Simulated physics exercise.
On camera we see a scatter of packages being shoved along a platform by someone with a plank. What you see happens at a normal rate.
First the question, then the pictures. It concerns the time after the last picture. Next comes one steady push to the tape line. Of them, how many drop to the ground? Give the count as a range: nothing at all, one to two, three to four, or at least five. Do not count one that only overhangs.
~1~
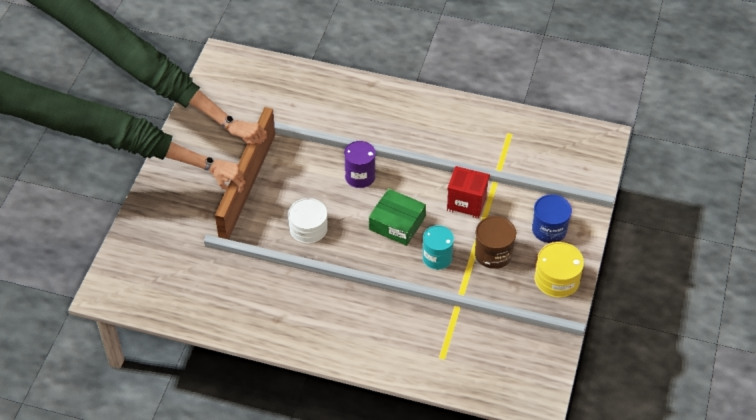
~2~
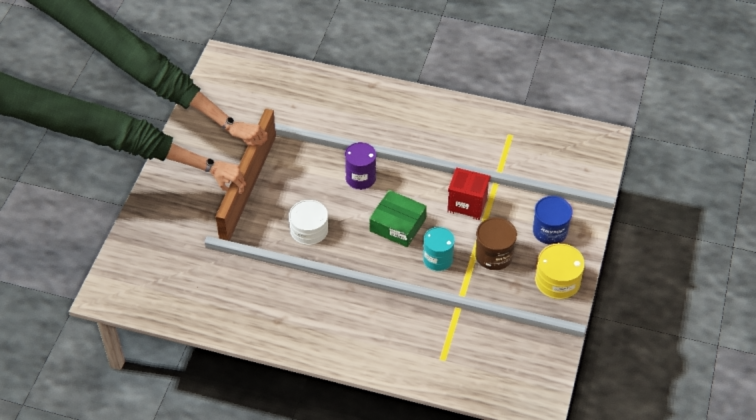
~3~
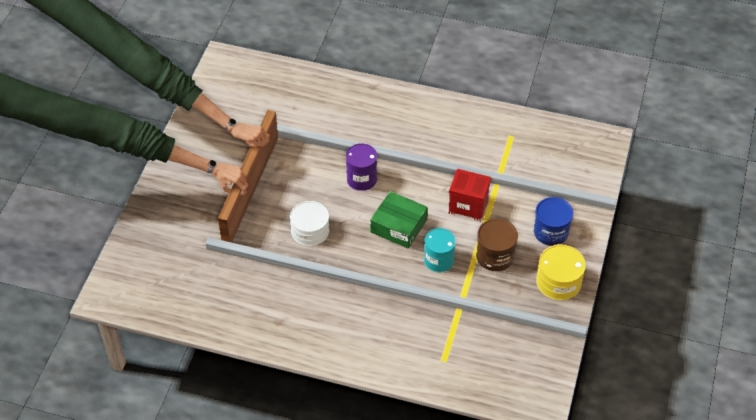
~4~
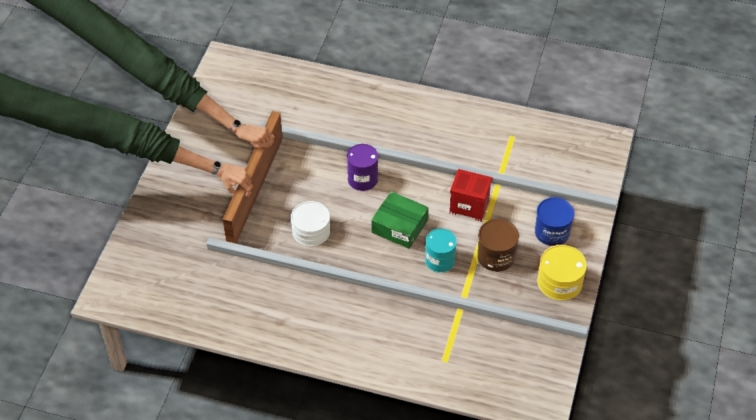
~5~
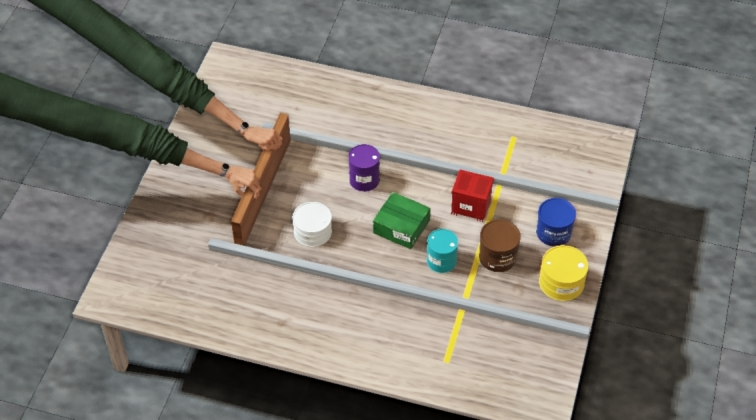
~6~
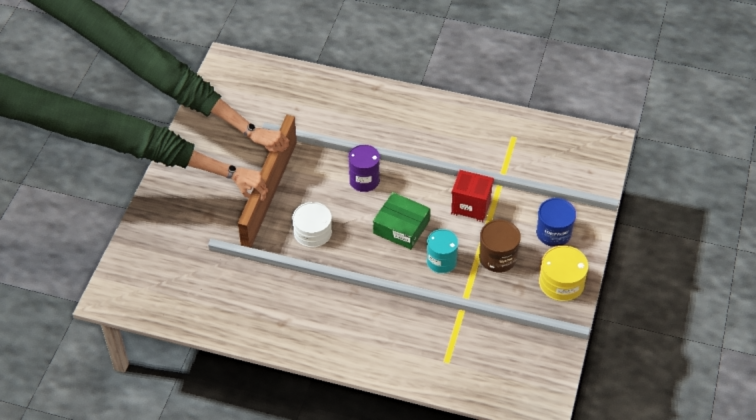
The count is nothing at all.
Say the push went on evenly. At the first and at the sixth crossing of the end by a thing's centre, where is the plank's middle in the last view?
I'd put the first at about (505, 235) and the next at about (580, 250).
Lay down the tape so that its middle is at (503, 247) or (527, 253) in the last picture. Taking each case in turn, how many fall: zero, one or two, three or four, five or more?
Not one; just one or two.
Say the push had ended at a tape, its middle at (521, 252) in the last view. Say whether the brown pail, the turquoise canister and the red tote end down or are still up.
The brown pail keeps its spot, while the turquoise canister keeps its spot and the red tote keeps its spot.
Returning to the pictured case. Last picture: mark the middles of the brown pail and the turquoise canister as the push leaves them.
Final positions - brown pail around (544, 252), turquoise canister around (526, 278).
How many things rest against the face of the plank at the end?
The count is 3.
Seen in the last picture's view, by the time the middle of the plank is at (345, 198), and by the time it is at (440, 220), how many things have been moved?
2, then 6.
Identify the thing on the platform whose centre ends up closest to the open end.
That would be the yellow canister.
Early on, none off yet; yellow canister at rest near (563, 273); blue pail at rest near (556, 223); brown pail at rest near (499, 246).
A while later, none off yet; yellow canister at rest near (563, 273); blue pail at rest near (556, 223); brown pail travelled a little near (512, 245).
Finally, the number that fall off is zero.
